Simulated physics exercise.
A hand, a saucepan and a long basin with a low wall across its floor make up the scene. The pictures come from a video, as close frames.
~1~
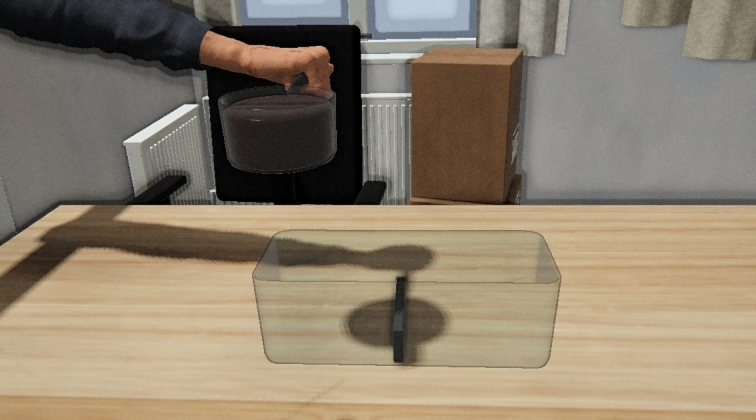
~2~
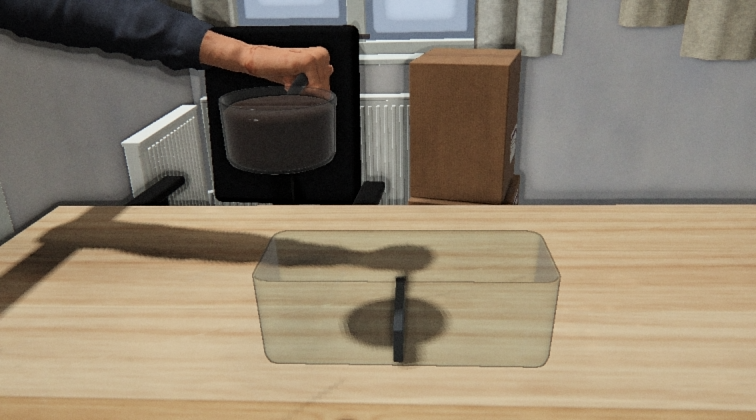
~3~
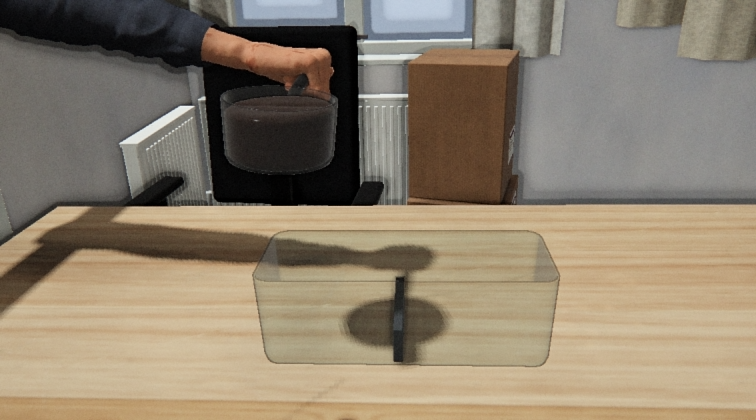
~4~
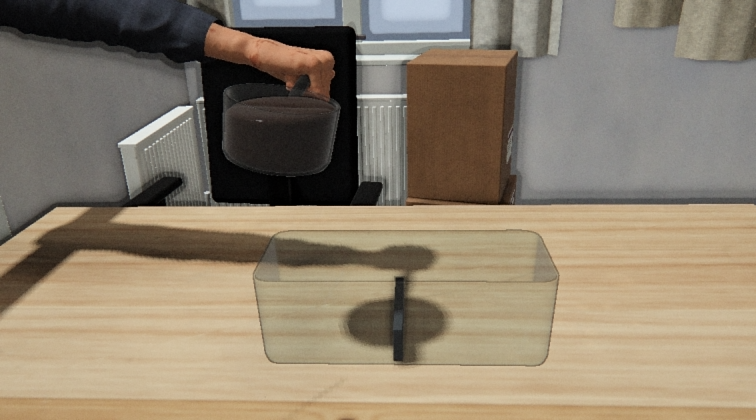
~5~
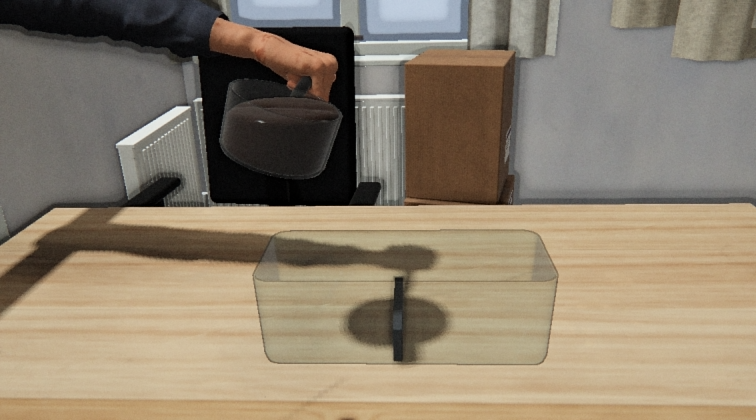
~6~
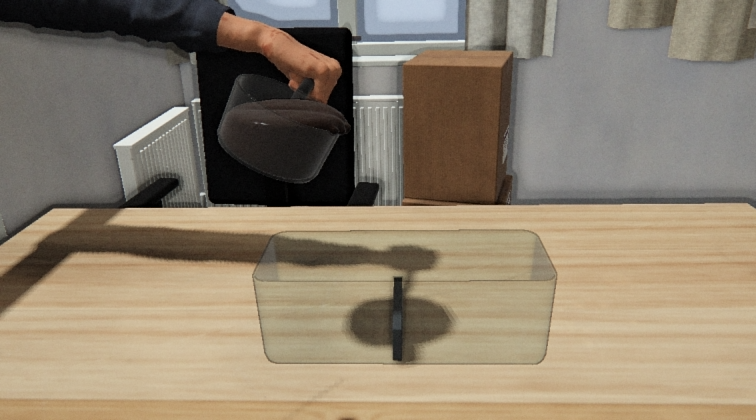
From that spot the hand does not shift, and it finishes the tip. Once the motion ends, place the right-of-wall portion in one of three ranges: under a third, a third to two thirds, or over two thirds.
The share right of the wall falls in the middle range, one third to two thirds.
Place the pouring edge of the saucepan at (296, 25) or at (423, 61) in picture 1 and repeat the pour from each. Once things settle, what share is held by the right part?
35 and 95 in a hundred.
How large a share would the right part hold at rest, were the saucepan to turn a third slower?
It comes to near 60 per cent.
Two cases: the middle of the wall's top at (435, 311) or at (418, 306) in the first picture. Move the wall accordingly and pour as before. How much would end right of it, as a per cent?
Around 5 per cent for the first, around 25 per cent for the second.
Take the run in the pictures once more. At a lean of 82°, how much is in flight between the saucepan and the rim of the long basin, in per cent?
Roughly 45 percent.
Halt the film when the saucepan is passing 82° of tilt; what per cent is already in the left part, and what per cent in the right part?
Left about 5, right about 15.
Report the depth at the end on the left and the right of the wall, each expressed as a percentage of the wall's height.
About 30 left, about 40 right.
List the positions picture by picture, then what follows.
The first frame shows tilt 0°; pouring edge (334, 98); surface from (227, 107) to (333, 105); the long basin's rim runs from (264, 255) to (551, 256); the wall's top is at (400, 303).
The second frame shows tilt 1°; pouring edge (334, 100); surface from (227, 106) to (333, 106).
The third frame shows tilt 5°; pouring edge (336, 104); surface from (229, 106) to (335, 107).
The fourth frame shows tilt 11°; pouring edge (338, 110); surface from (229, 107) to (336, 108).
The fifth frame shows tilt 19°; pouring edge (340, 119); surface from (229, 109) to (341, 113); 1 per cent is over the edge.
The sixth frame shows tilt 28°; pouring edge (341, 129); surface from (228, 111) to (341, 121); 4 per cent is over the edge.
A moment on, the tilt is 82° and 39 per cent is still to pour, 4 is left of the wall and 14 right of it.
Next, the tilt is 95° and 10 per cent is still to pour, 22 is left of the wall and 56 right of it.
Then the tilt is 95° and 3 per cent is still to pour, 36 is left of the wall and 57 right of it.
Later the tilt is 95° and 1 per cent is still to pour, 40 is left of the wall and 57 right of it.
Finally, 42 per cent lies left of the wall, 58 right of it and 1 outside.
